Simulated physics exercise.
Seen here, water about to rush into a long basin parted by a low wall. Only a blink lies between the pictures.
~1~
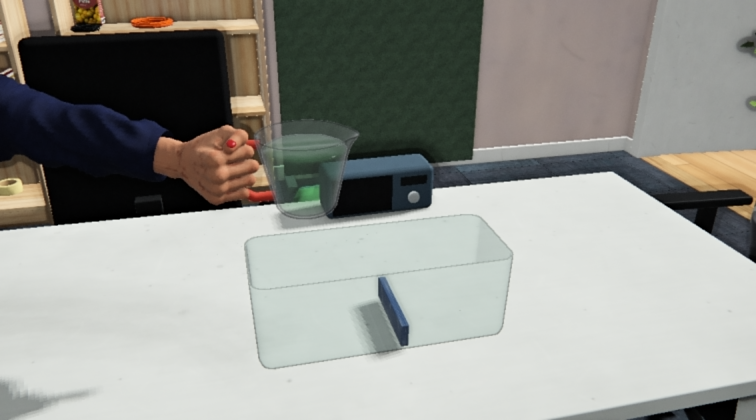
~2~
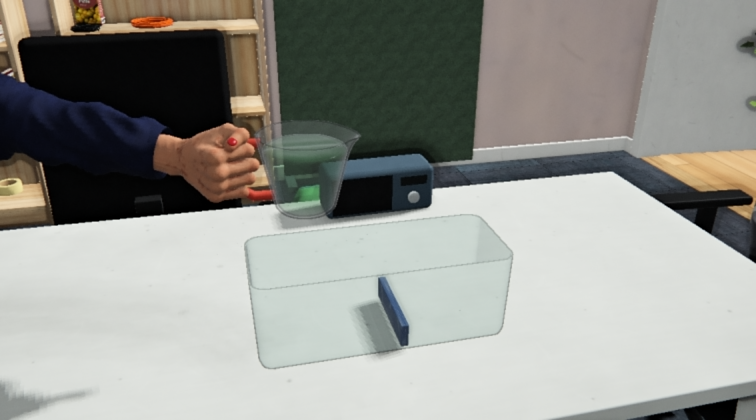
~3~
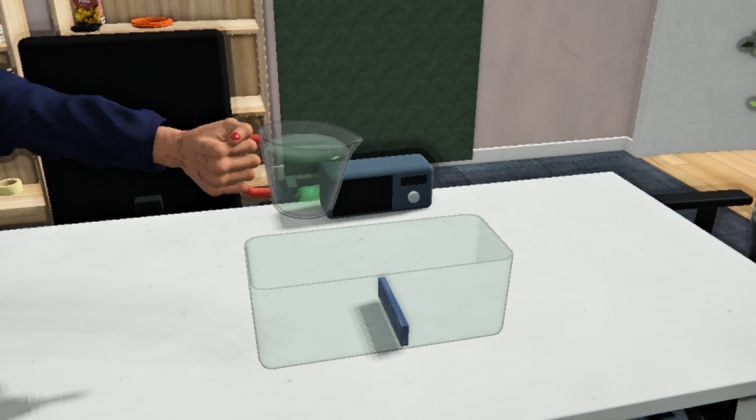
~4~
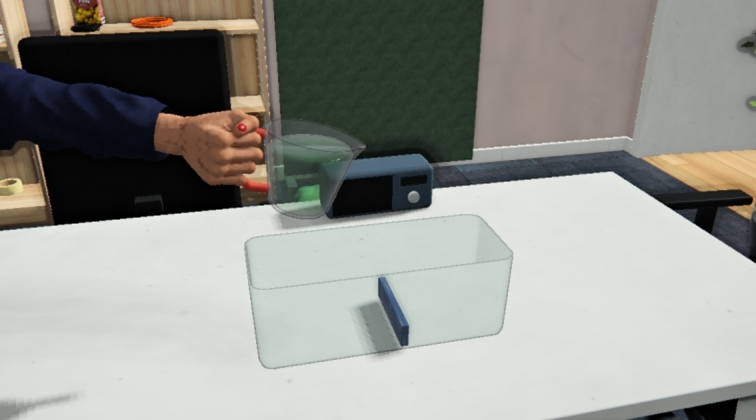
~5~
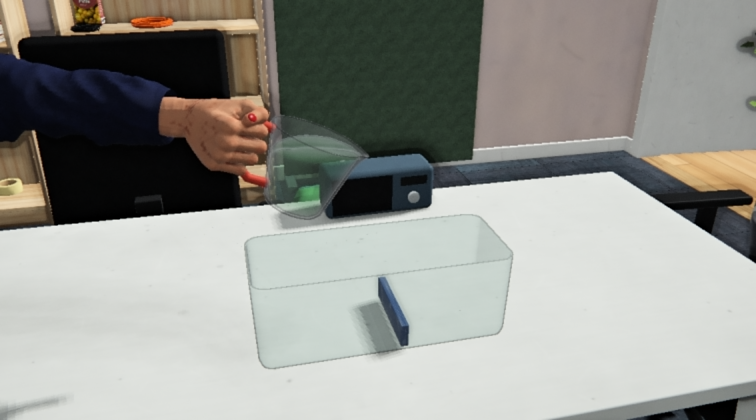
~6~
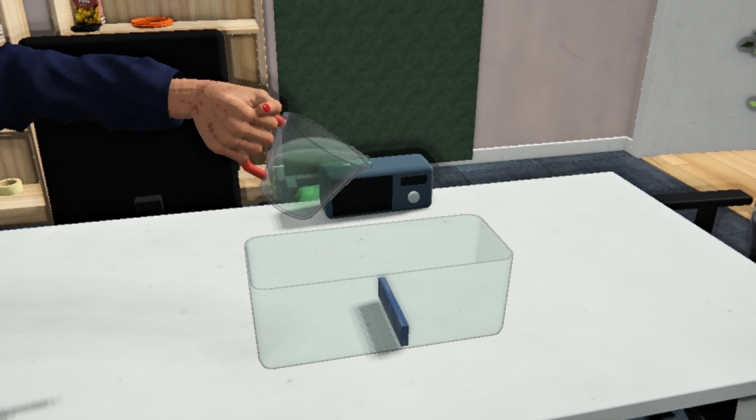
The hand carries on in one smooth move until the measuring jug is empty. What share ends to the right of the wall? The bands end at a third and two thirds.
In the end between a third and two thirds is right of the wall.
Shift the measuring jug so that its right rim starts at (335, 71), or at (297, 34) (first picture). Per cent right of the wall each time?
About 35 and 10 per cent.
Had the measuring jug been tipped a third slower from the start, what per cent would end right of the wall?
Close to 65 per cent.
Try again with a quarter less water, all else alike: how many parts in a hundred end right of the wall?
It comes to 35 per cent or so.
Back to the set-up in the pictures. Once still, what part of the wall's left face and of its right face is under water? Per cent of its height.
Left: 30 %. Right: 40 %.
A moment on, the measuring jug is tipped on its side and 36 per cent is still to pour, 8 is left of the wall and 29 right of it.
Next, the measuring jug is tipped right over and 3 per cent is still to pour, 43 is left of the wall and 49 right of it.
Then the measuring jug is tipped right over and 0 per cent is still to pour, 50 is left of the wall and 48 right of it.
Later the measuring jug is tipped right over and 0 per cent is still to pour, 50 is left of the wall and 49 right of it.
Finally, 50 per cent lies left of the wall, 49 right of it and 1 outside.
